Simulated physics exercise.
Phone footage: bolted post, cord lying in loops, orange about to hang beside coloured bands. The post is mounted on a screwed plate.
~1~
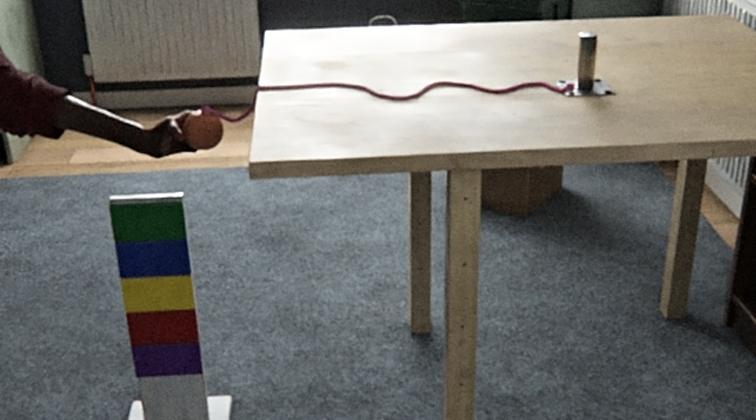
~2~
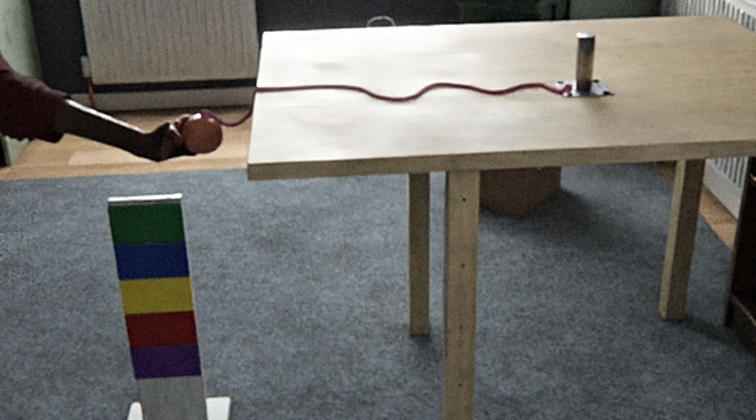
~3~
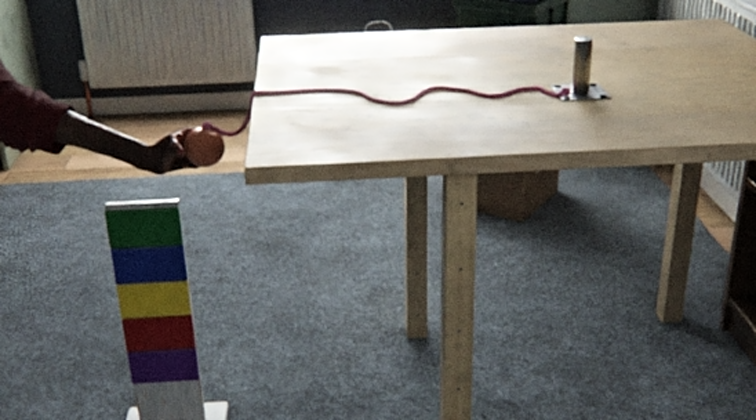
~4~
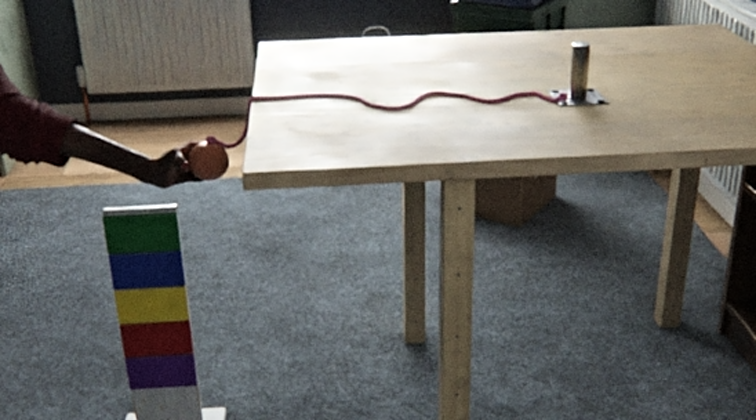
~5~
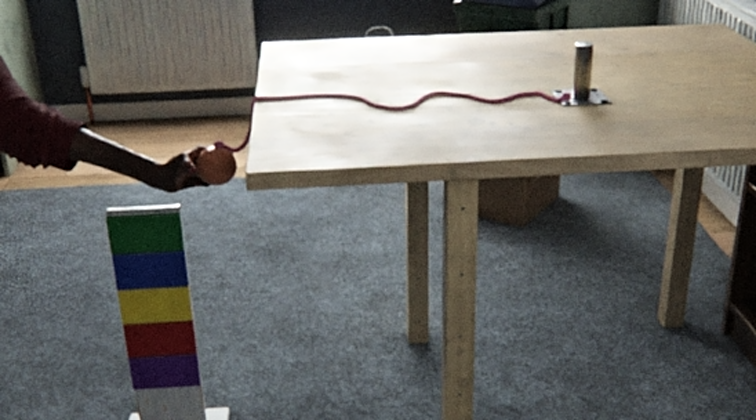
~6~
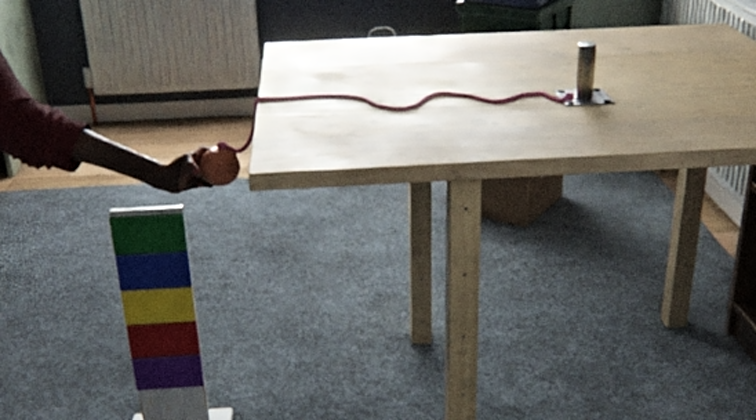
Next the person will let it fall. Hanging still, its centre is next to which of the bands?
Its middle rests at the blue band.
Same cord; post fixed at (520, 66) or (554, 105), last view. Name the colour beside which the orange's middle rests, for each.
Answer, in order: Yellow, yellow.
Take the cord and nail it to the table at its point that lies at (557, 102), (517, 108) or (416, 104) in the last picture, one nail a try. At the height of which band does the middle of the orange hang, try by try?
Lab note: Try 1 blue; try 2 blue; try 3 green.
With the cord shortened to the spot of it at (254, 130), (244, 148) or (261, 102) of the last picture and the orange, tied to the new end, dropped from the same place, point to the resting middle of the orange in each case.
In order, it ends up near (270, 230), (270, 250) and (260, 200).
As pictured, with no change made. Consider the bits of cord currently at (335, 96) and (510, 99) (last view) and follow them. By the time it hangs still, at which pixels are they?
They go to (257, 112) and to (482, 99).
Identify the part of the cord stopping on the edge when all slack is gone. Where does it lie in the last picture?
Location: About (335, 96).
Soon after, orange near (307, 256); level with blue.
Then, orange near (262, 270); level with blue.
At rest, orange near (262, 272); level with blue. At blue.
